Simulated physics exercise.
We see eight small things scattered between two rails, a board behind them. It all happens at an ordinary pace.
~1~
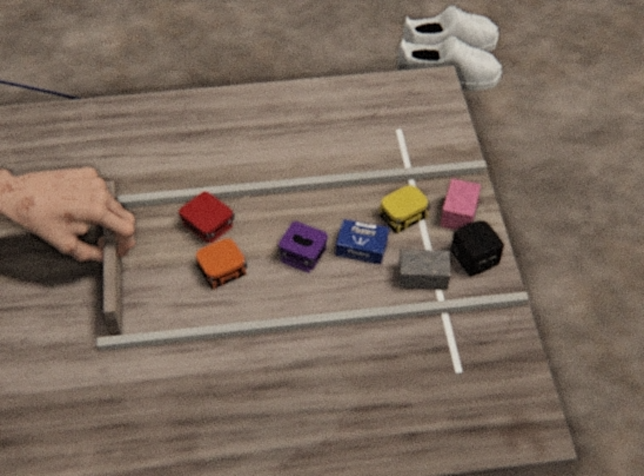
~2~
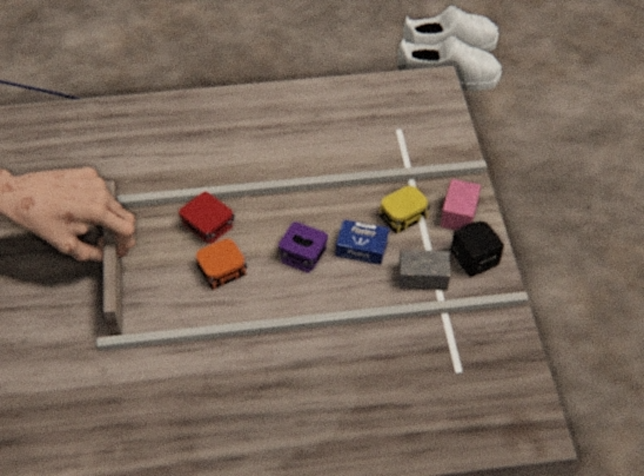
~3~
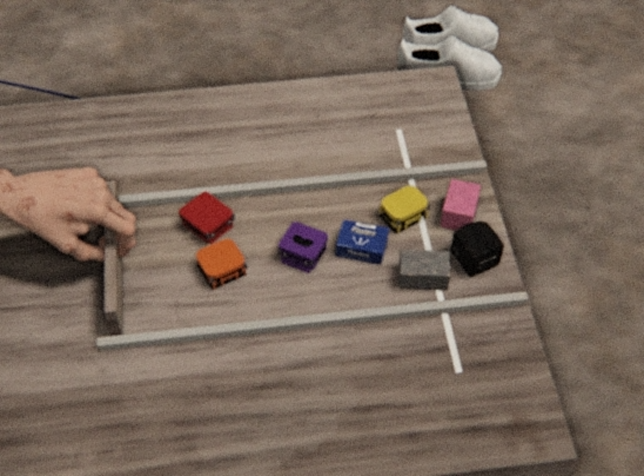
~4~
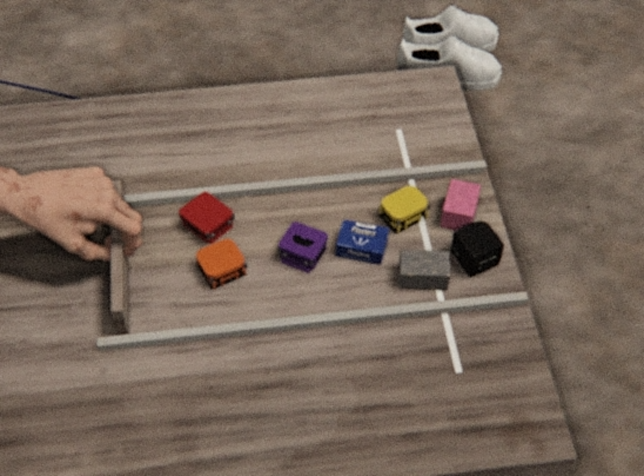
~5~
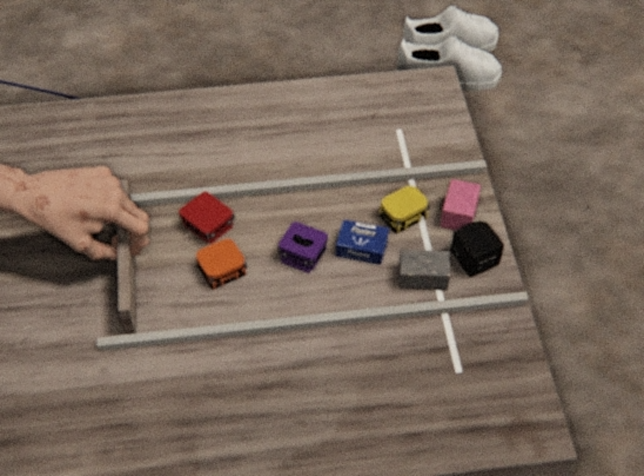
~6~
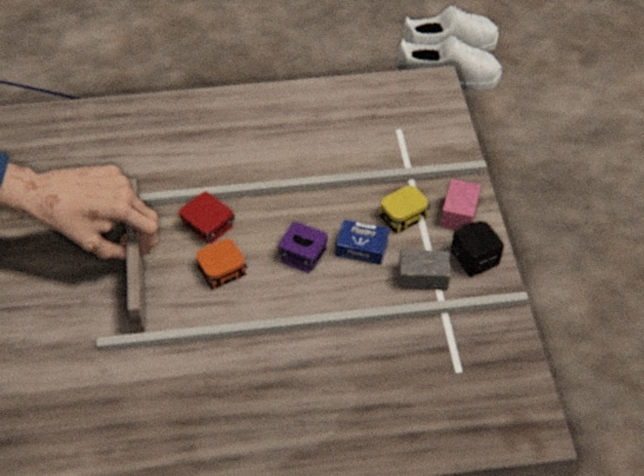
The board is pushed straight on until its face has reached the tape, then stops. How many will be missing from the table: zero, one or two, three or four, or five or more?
The number that fall off is three or four.
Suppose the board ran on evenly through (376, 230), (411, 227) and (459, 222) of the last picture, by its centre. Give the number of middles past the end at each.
It would be 1, 1 and 5.
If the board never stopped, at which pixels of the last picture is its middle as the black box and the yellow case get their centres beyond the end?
At (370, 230) for the black box; at (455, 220) for the yellow case.
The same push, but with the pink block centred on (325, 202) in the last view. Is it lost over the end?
Then it is kept.
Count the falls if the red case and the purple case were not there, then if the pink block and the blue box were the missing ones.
First 1, then 0.
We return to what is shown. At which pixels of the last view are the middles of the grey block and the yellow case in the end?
About (484, 270), and the other about (466, 187).
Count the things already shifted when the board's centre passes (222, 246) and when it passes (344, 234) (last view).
2 and 6.
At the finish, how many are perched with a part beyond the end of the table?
That would be 0.
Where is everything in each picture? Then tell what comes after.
In the first picture, black box (477, 248); pink block (461, 206); grey block (424, 270); board (113, 257); tape (426, 240).
In the second picture, pink block (461, 206); purple case (303, 248).
In the third picture, grey block (424, 270); yellow case (404, 209).
In the fourth picture, black box (477, 248); board (120, 256).
In the fifth picture, pink block (461, 206); blue box (362, 242).
In the sixth picture, black box (477, 248); pink block (461, 206); grey block (424, 270); board (135, 255); tape (426, 240).
Soon after, none off yet; black box at rest near (477, 248); pink block at rest near (461, 206); grey block at rest near (424, 270).
In the end, the number that fall off is three or four; gone, blue box, pink block and black box.
